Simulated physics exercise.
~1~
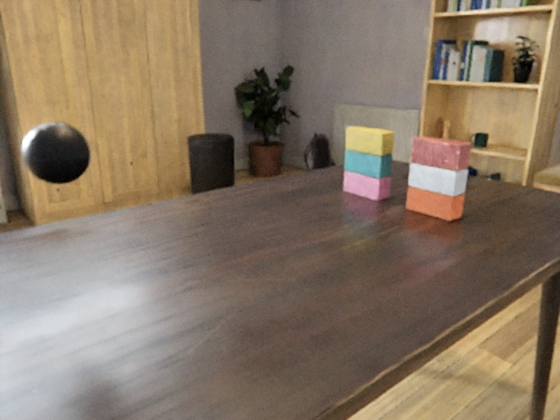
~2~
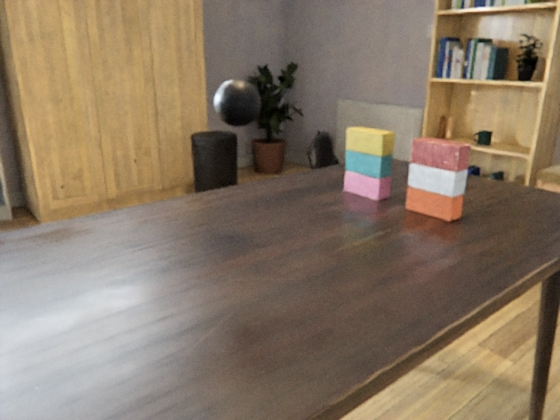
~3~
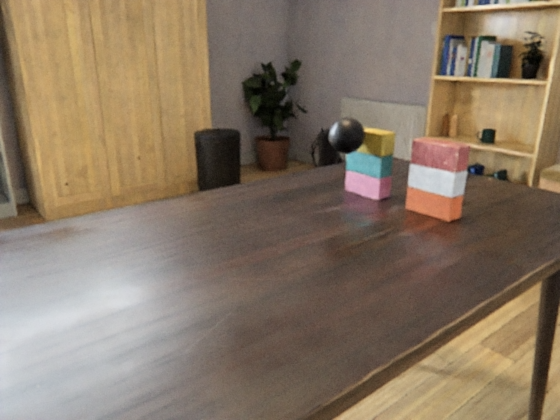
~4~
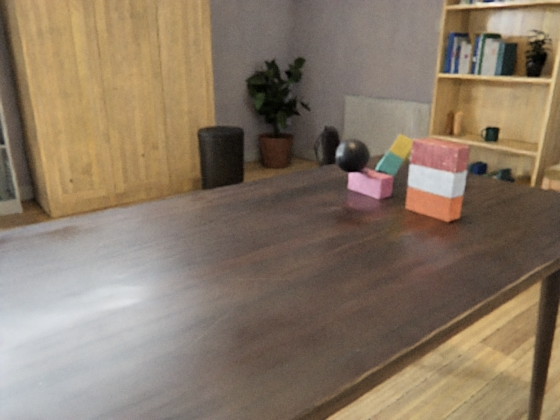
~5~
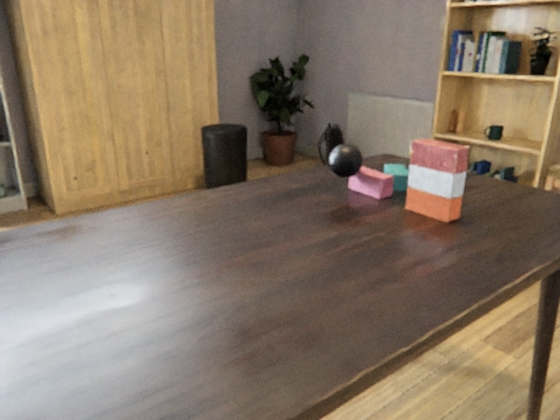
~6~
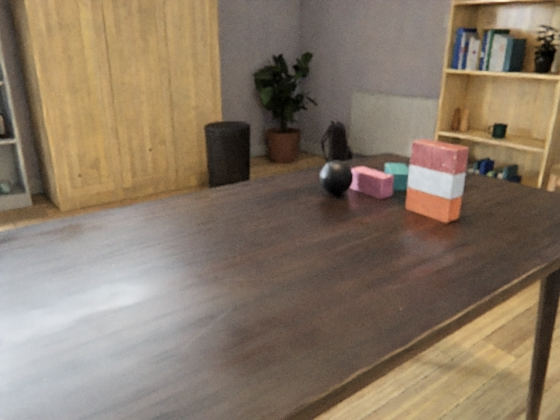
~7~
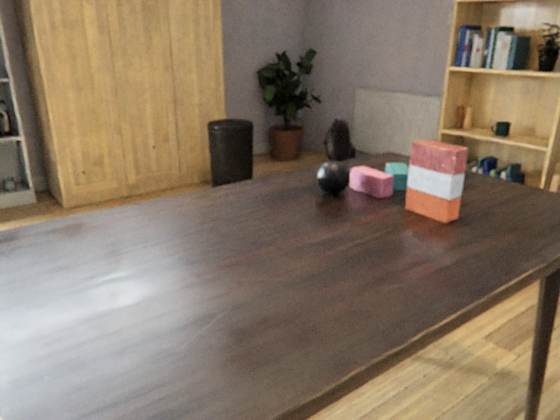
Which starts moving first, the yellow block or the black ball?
The black ball moves first, flying in from the left, and the yellow block only moves once the ball has reached the stack.
